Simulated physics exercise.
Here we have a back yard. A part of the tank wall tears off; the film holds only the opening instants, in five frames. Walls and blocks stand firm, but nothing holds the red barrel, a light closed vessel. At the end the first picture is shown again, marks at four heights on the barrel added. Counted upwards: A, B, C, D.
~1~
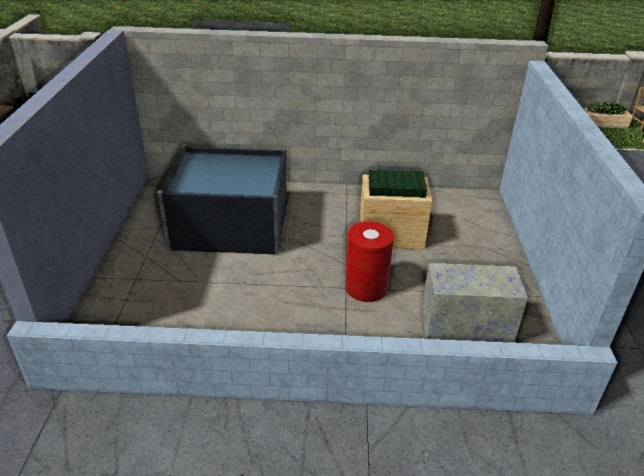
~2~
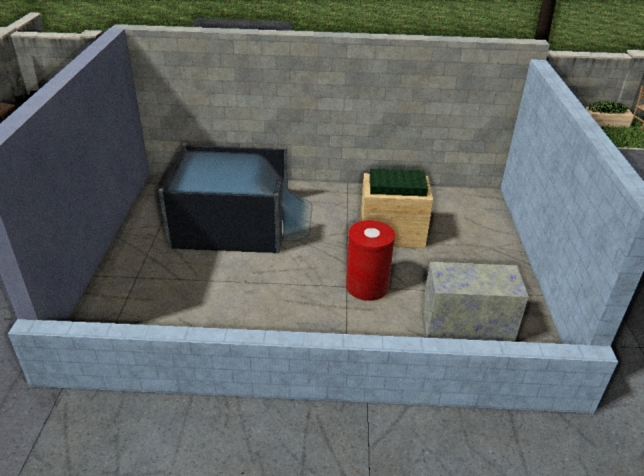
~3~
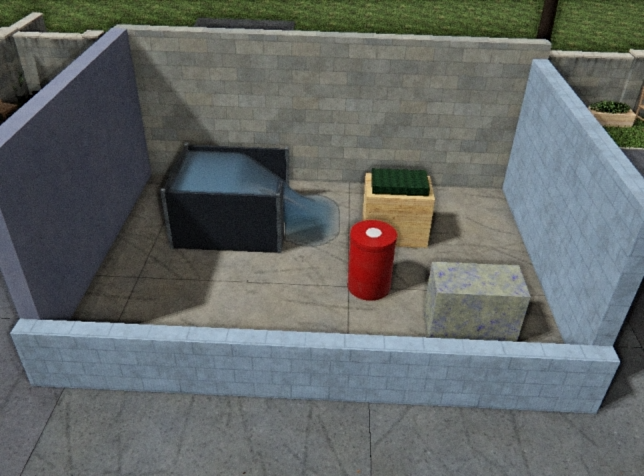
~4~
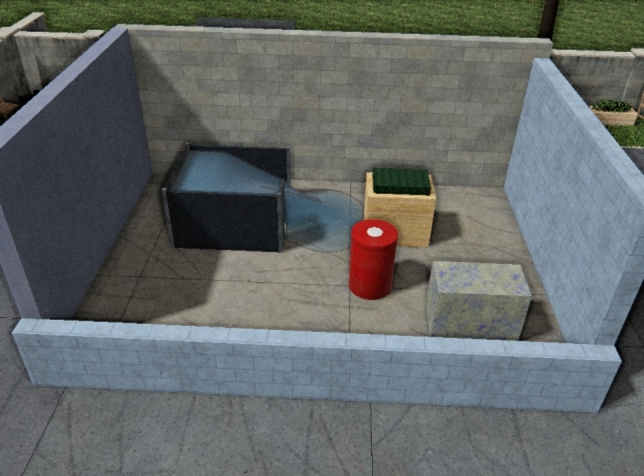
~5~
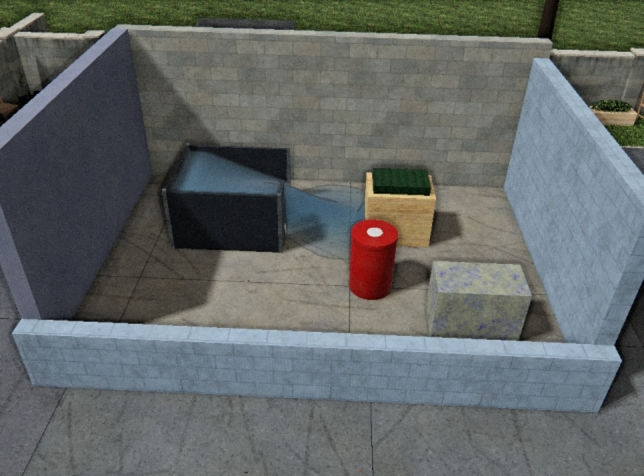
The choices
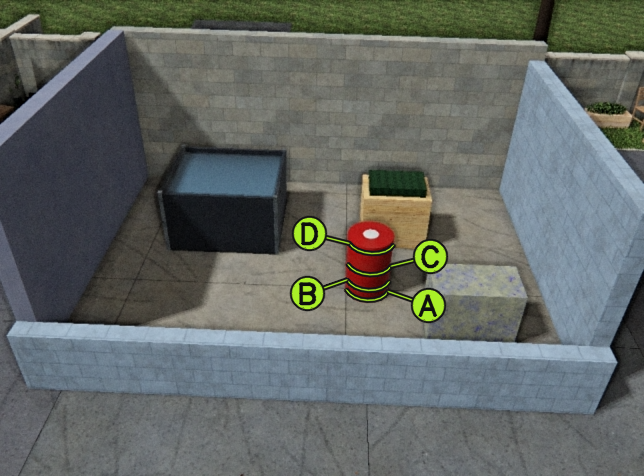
Water pours from the right side of a dark tank and spreads toward a red barrel.
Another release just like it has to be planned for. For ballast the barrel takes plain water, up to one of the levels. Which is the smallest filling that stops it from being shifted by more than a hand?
I would pick mark C.
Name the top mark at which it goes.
That would be B.
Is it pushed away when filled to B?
Yes.
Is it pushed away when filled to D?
No.
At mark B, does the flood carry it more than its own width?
No.
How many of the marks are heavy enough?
Two of them.
On the marked copy, A at (367, 300); B at (368, 290); C at (369, 274); D at (371, 253); from the bottom up A, B, C, D.
With A, it is pushed about twice its own width away.
With B, it is pushed about half its own width away.
With C, it does not move.
With D, it does not move.
